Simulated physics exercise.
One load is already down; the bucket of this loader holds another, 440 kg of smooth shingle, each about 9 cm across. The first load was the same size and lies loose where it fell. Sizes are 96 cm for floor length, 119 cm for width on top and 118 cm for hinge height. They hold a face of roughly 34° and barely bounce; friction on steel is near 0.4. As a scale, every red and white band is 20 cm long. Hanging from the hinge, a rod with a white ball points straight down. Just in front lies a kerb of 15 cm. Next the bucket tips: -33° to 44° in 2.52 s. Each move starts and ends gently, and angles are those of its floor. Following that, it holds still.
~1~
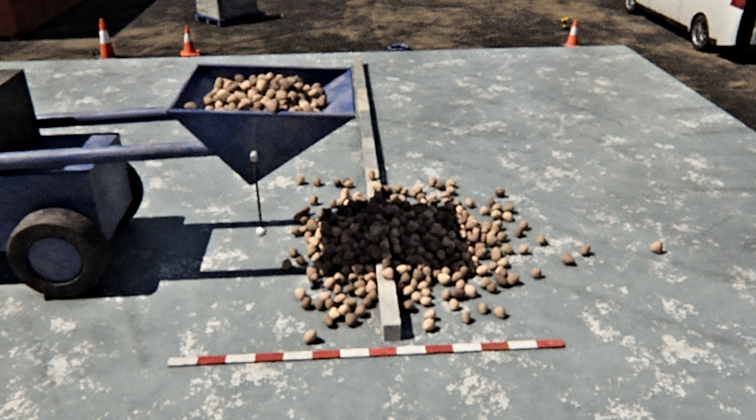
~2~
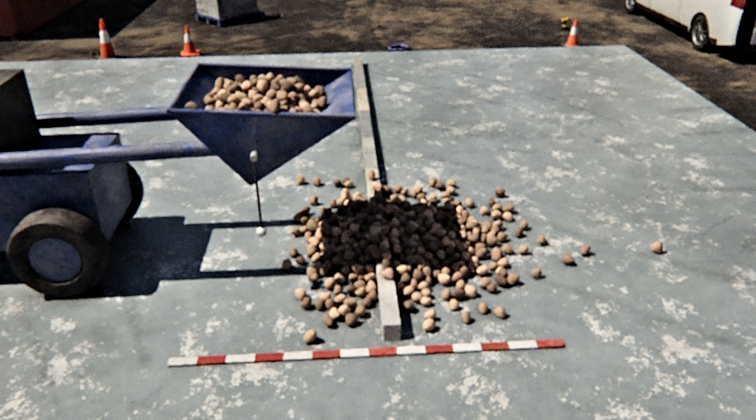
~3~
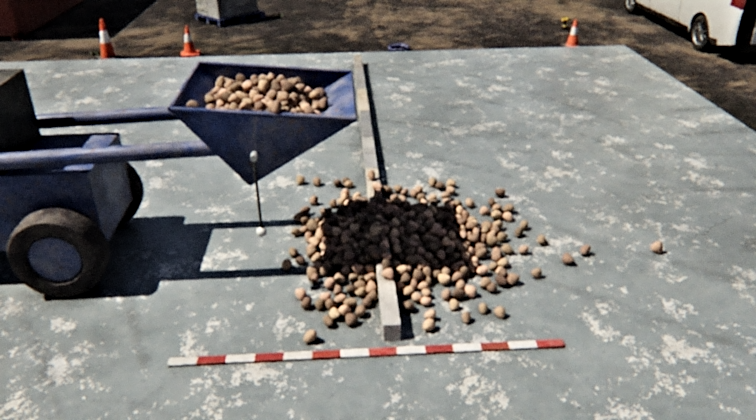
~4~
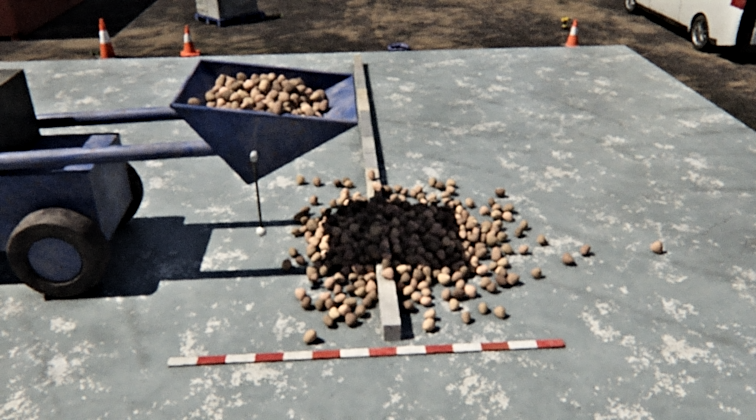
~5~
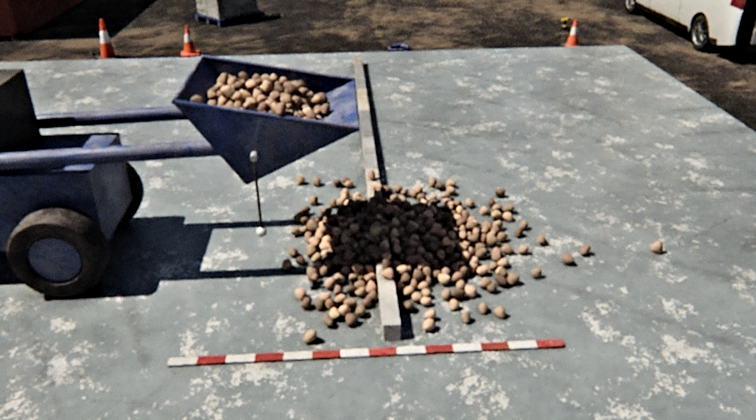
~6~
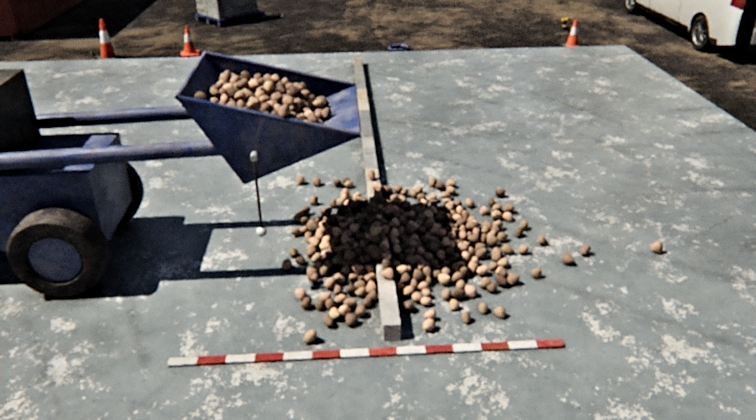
A blue loader held a bucket full of round brown stones beside a loose pile lying across a kerb, and the bucket slowly tilted a little, its right end dipping while everything else stayed still.
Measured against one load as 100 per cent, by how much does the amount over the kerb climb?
The amount climbs by some 33 per cent of a load.
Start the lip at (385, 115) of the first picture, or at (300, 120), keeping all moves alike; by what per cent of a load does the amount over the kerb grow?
Around 70 percent, then around 0 percent.
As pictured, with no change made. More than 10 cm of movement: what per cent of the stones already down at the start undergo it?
I'd say roughly 15 per cent of them.
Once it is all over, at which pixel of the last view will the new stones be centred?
(361, 234).
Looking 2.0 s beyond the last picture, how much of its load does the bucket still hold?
Close to 0 per cent of the load.
Then, 1.3 s after the last picture the floor is at 32°; in per cent of one load, 75 in the bucket, 66 on this side of the kerb, 58 over the kerb; the foremost stones are at (548, 231).
Then, 2.0 s after the last picture the floor is at 44°; in per cent of one load, 0 in the bucket, 113 on this side of the kerb, 87 over the kerb; the foremost stones are at (548, 231).
Then, 2.4 s after the last picture the floor is at 44°; in per cent of one load, 0 in the bucket, 110 on this side of the kerb, 90 over the kerb; the foremost stones are at (548, 231).
Then, 5.2 s after the last picture the floor is at 44°; in per cent of one load, 0 in the bucket, 110 on this side of the kerb, 90 over the kerb; the foremost stones are at (547, 223). Net gain over the kerb, 33.
